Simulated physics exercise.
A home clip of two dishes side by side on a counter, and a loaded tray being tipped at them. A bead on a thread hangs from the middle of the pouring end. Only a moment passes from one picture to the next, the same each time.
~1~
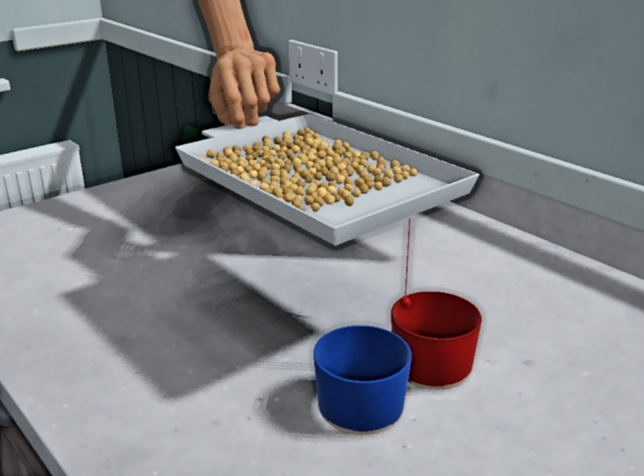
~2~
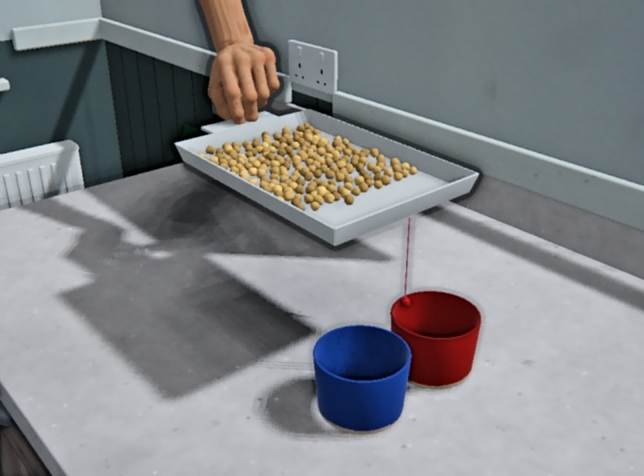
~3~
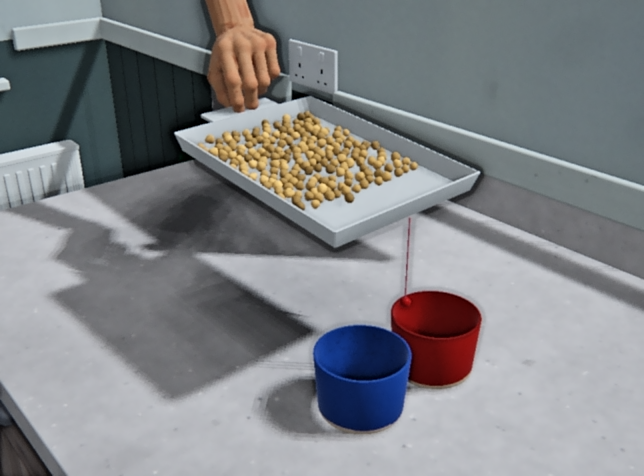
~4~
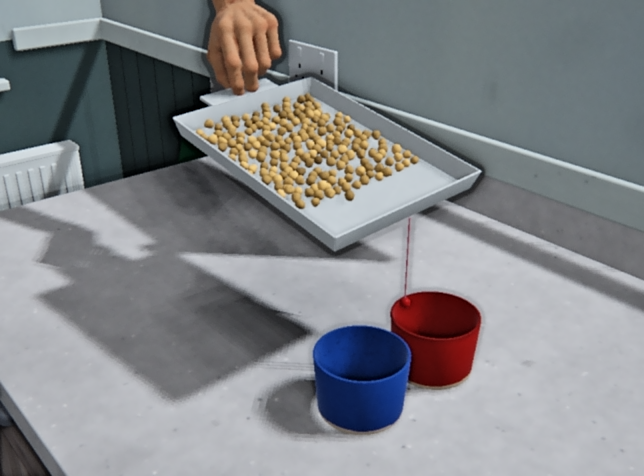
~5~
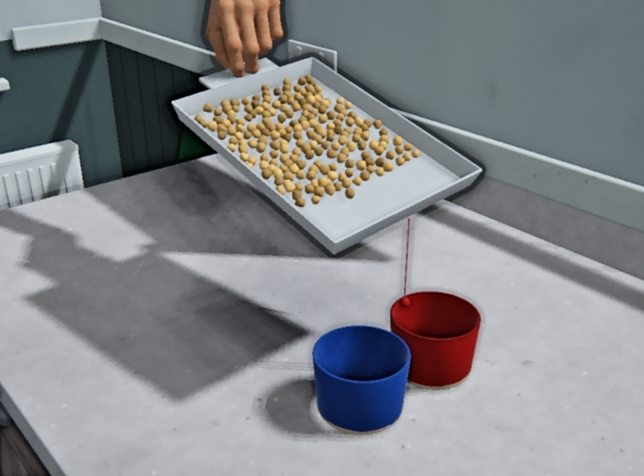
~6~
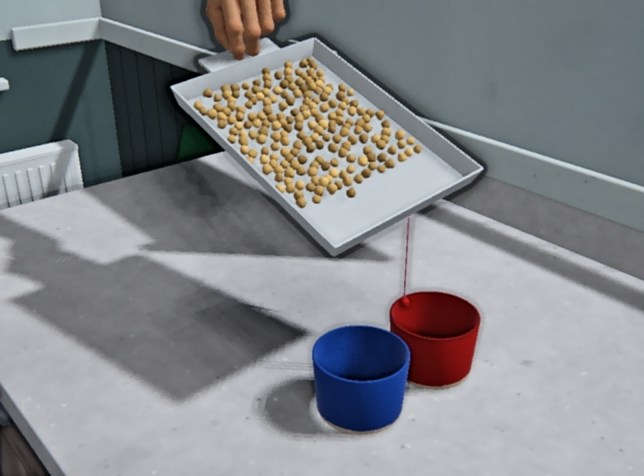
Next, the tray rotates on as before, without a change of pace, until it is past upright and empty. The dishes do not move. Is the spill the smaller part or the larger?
The two hold more than half of the load.
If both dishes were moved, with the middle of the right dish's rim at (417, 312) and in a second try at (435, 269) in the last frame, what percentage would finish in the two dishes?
First some 60, then 0 per cent.
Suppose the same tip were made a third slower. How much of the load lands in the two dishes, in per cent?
Near 80 %.
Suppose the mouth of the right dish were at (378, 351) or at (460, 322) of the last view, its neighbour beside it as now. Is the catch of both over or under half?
One: More than half. Two: Over half.
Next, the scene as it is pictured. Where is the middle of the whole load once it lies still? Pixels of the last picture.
Roughly at (364, 407).
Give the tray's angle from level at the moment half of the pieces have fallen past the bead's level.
At about 100°.
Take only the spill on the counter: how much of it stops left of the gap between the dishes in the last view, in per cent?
Some 40 per cent.
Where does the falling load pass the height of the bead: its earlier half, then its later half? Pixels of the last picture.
First near (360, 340), later near (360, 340).
Just after the last frame, tray tipped steeply; almost all on the tray; just a few in the left dish; about a tenth in the air.
A moment on, tray tipped past a quarter turn; roughly a quarter on the tray; roughly a third in the left dish; just a few in the right dish; roughly a quarter outside both; about a tenth in the air.
Further on, tray tipped past a quarter turn; roughly two thirds in the left dish; just a few in the right dish; roughly a third outside both.
When it is over, tray tipped past a quarter turn; roughly two thirds in the left dish; just a few in the right dish; roughly a third outside both.
